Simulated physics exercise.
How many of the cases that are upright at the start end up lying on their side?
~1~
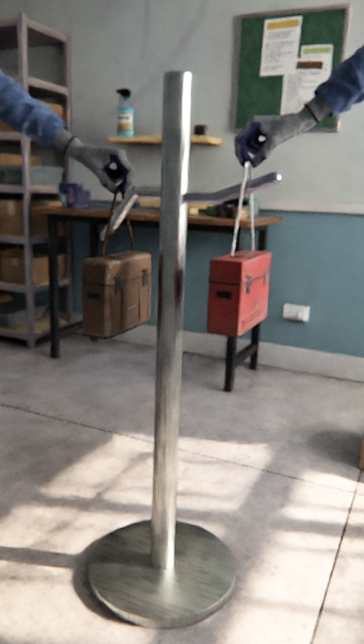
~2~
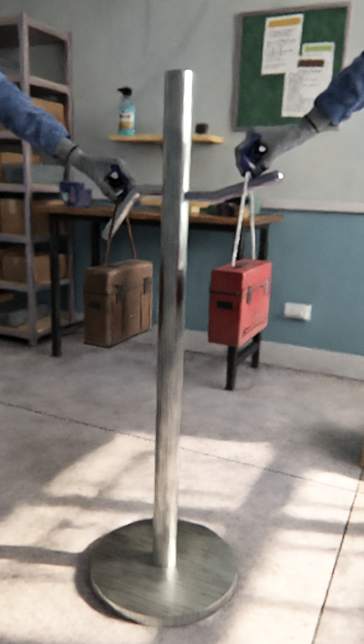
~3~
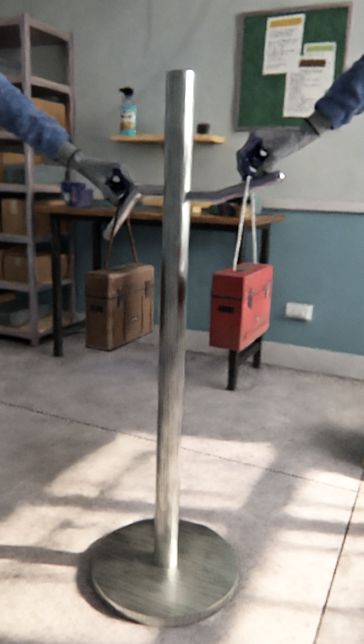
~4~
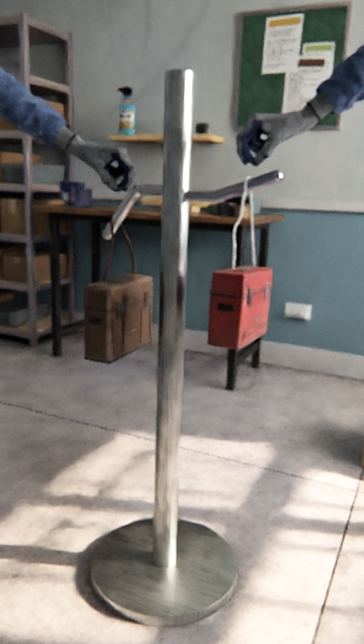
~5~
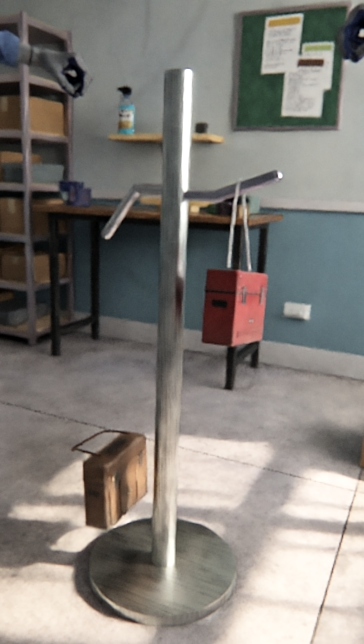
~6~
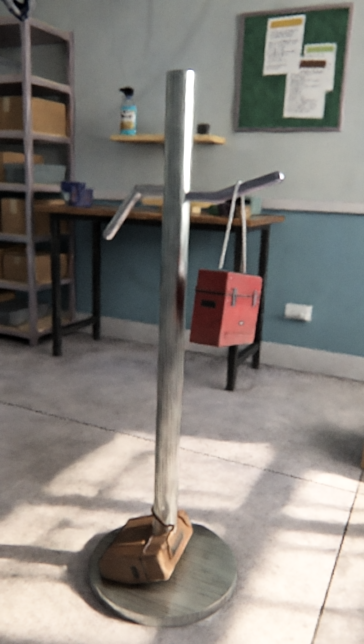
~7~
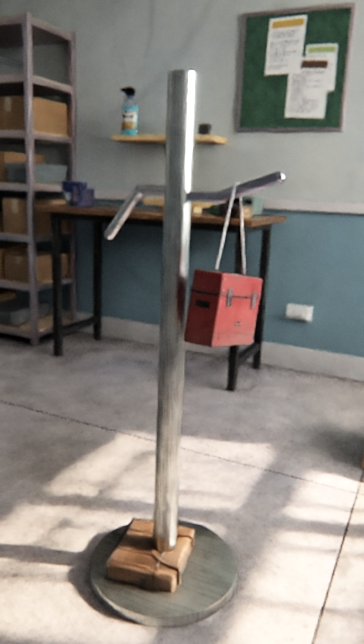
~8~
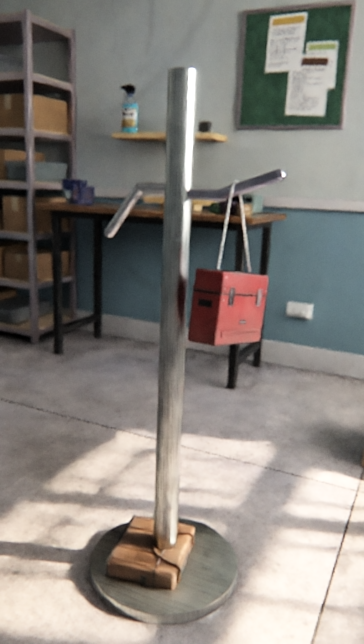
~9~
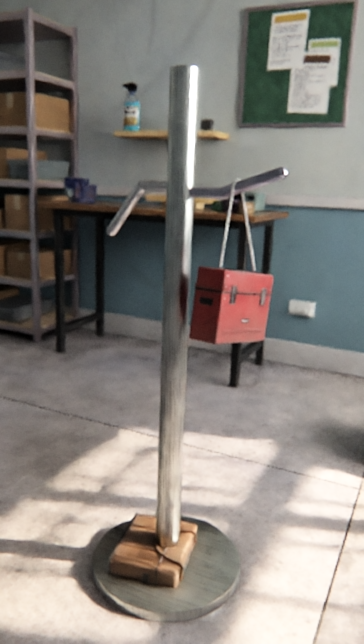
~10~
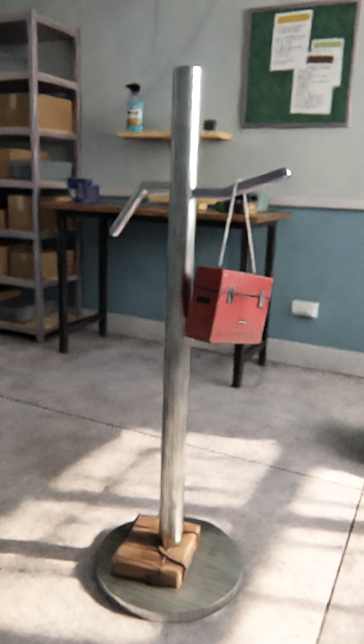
One case ends up on its side. It is the brown one, which comes to rest on the base of the stand.
